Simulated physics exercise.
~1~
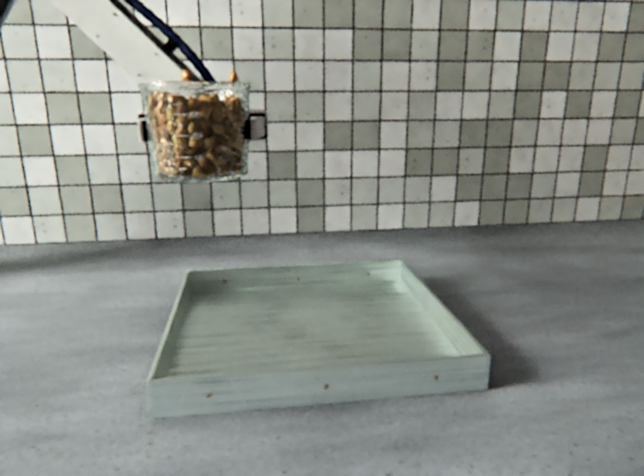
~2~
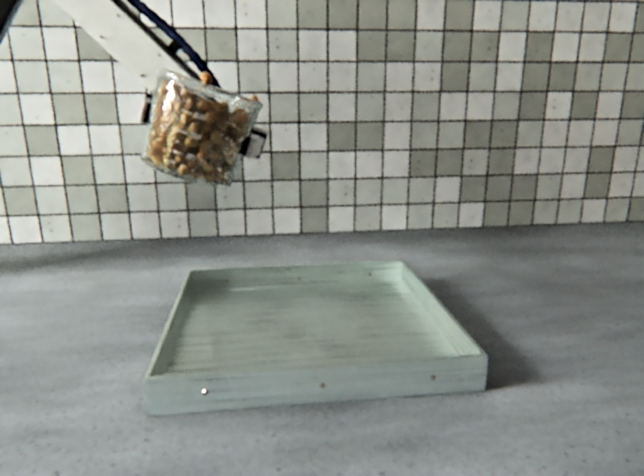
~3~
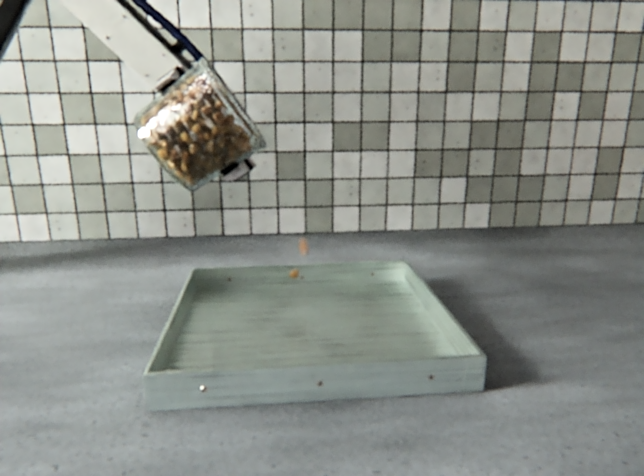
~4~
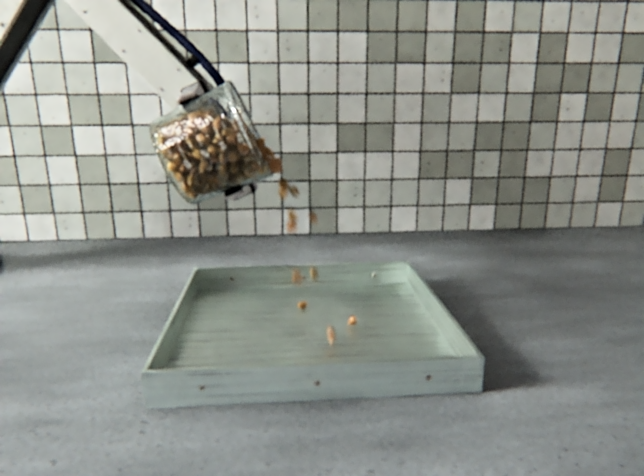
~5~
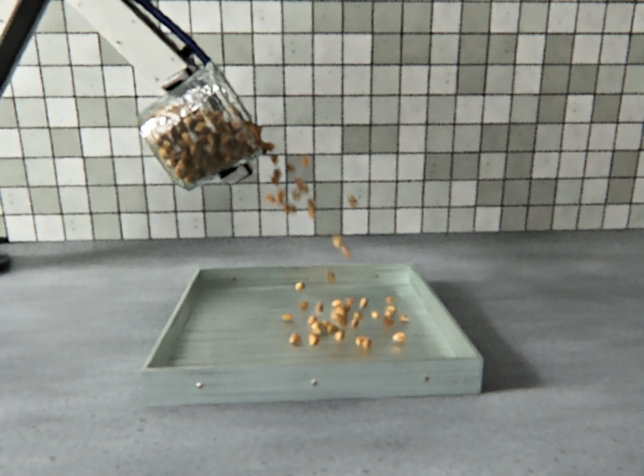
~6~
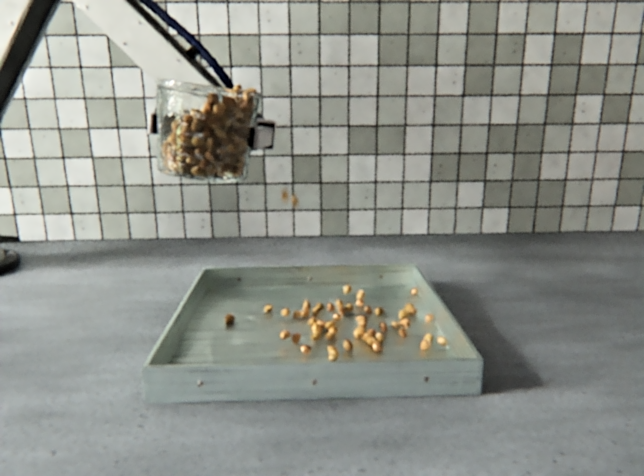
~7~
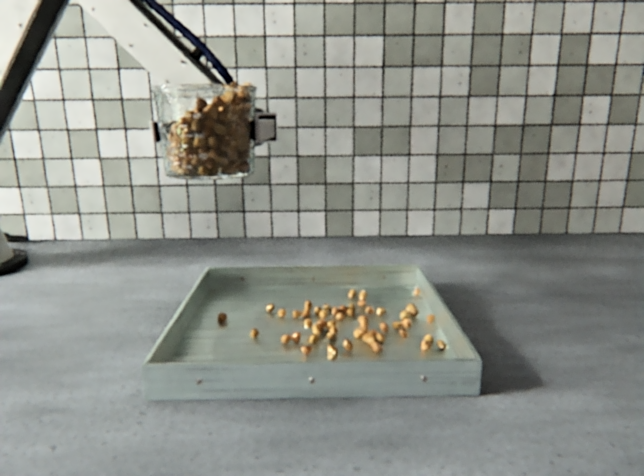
A robot arm tipped a clear container full of dried beans to the right over a pale green tray, spilling a small stream of them, then turned it upright again, leaving it still mostly full with a scattering of beans across the tray.
